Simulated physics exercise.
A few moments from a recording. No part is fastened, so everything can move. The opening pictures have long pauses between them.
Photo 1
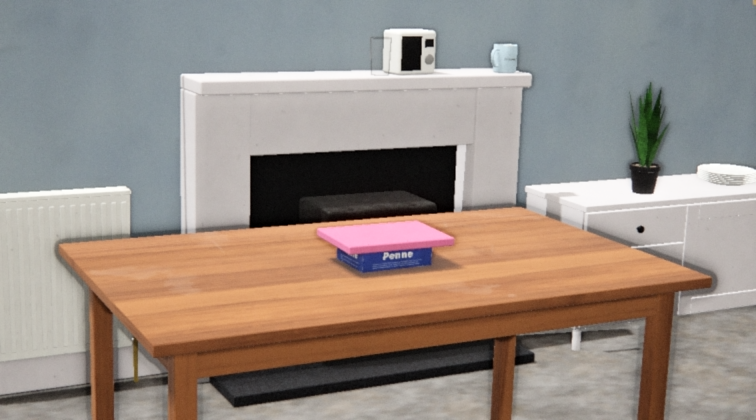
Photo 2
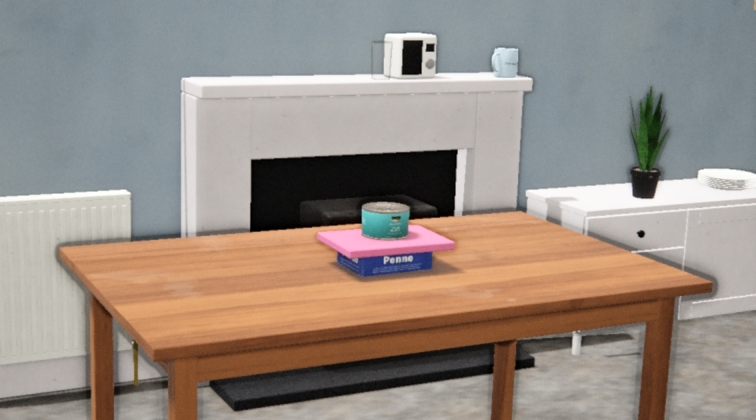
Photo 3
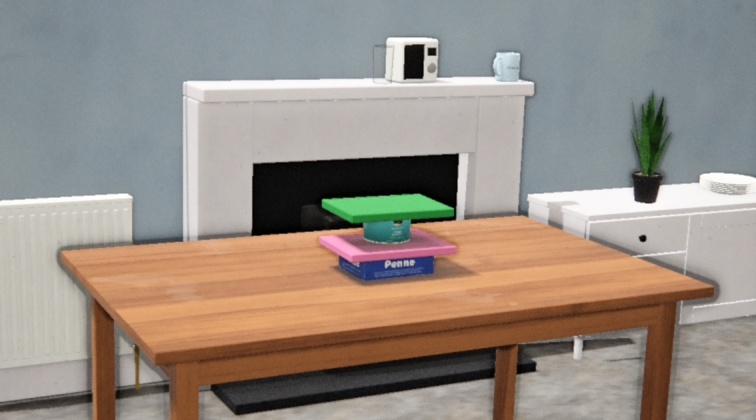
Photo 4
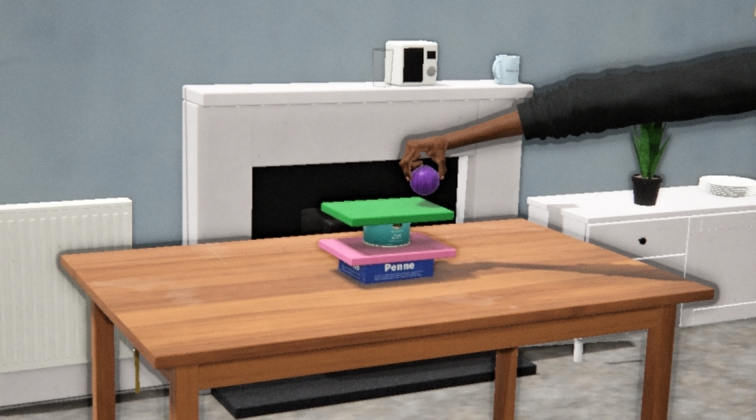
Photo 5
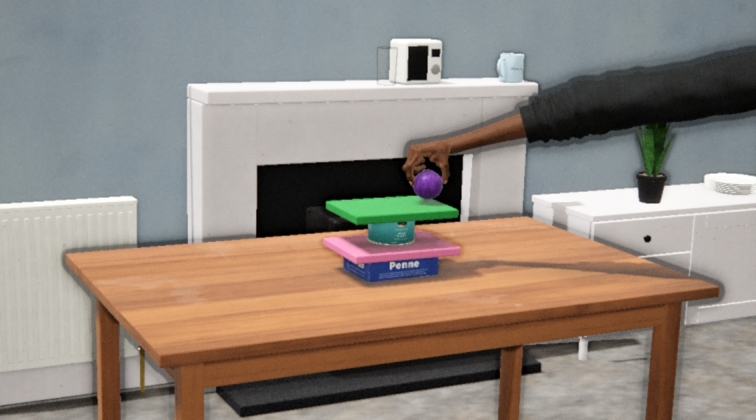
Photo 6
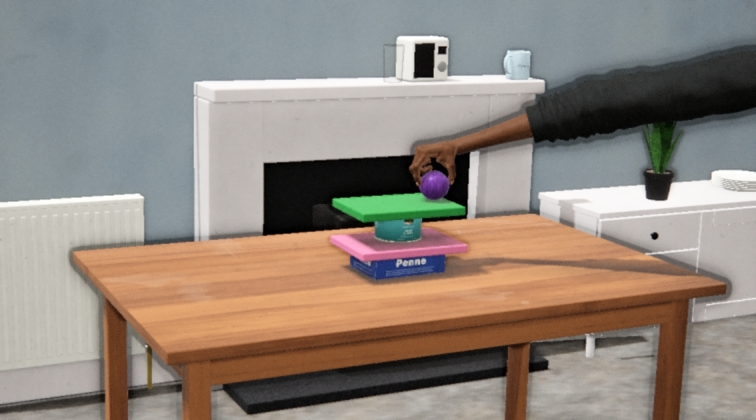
In a living room, turquoise tub and green tray appearing atop pink board and penne box, then a hand lowering purple onion.
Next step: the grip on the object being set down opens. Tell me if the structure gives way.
It does not give way.
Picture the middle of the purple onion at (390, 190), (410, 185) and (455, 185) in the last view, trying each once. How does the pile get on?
For the first case the pile survives; for the second, it survives; for the third, it falls over.
Then, 0.20 s on from there, no change.
Then, 0.50 s on from there, purple onion resting near (434, 186).
In the end, all 5 unmoved. At the end, from the last picture's camera, purple onion near (435, 186). The pile holds.
